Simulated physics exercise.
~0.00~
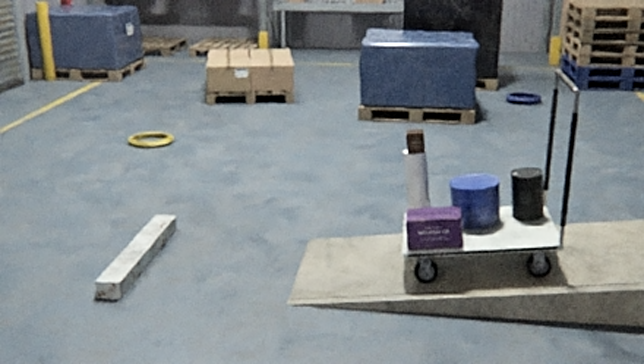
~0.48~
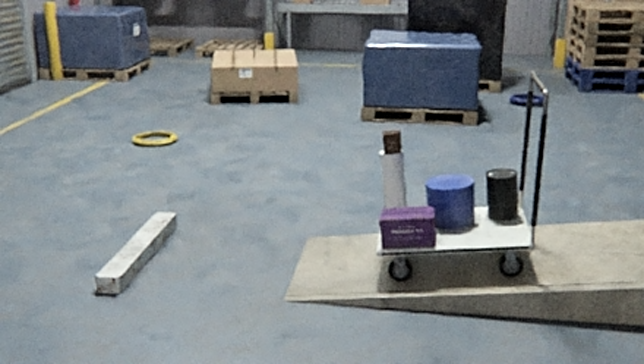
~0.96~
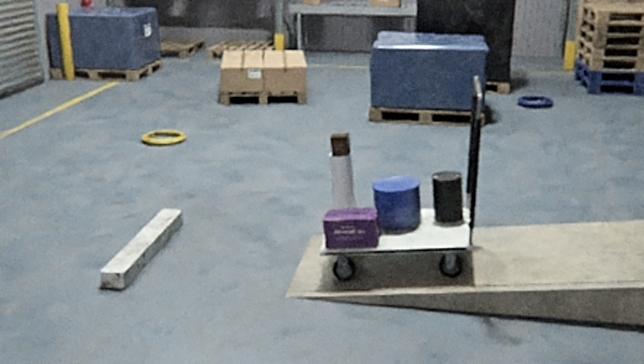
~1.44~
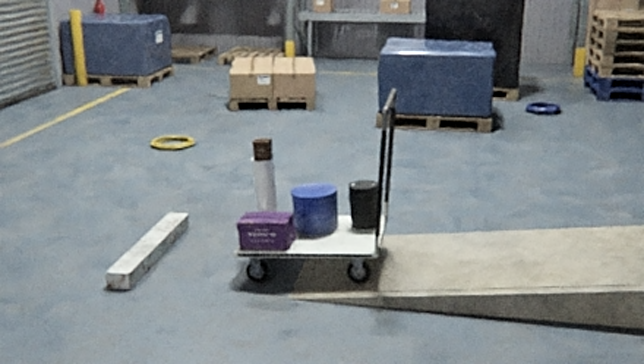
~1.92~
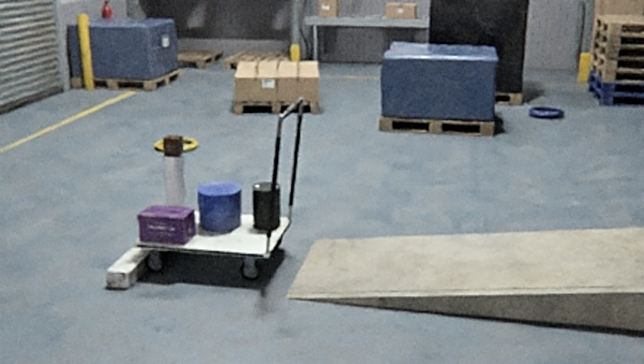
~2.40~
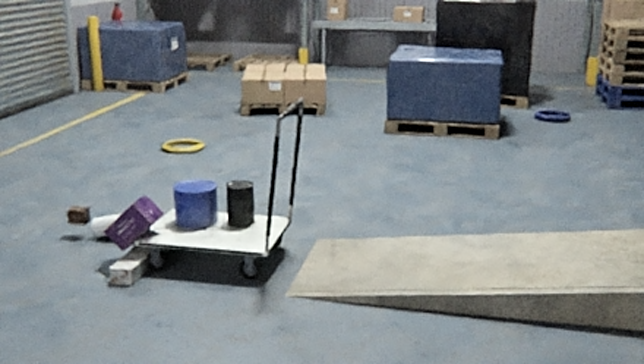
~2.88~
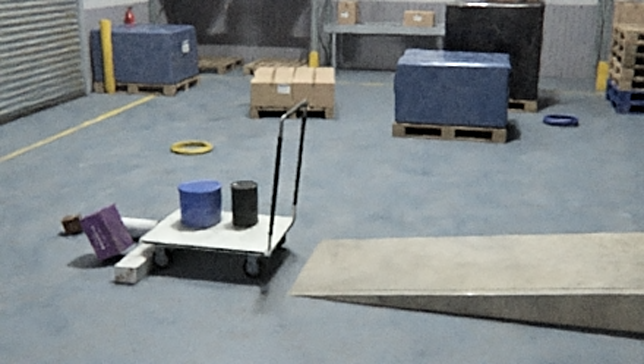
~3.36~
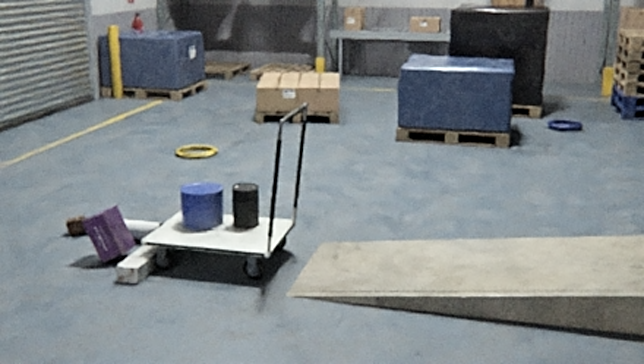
A loaded trolley rolled left down a ramp and across the floor until it stopped against a low kerb, throwing the white canister, the brown box on it and the purple parcel off the front, while the blue pail and black canister stayed upright aboard.
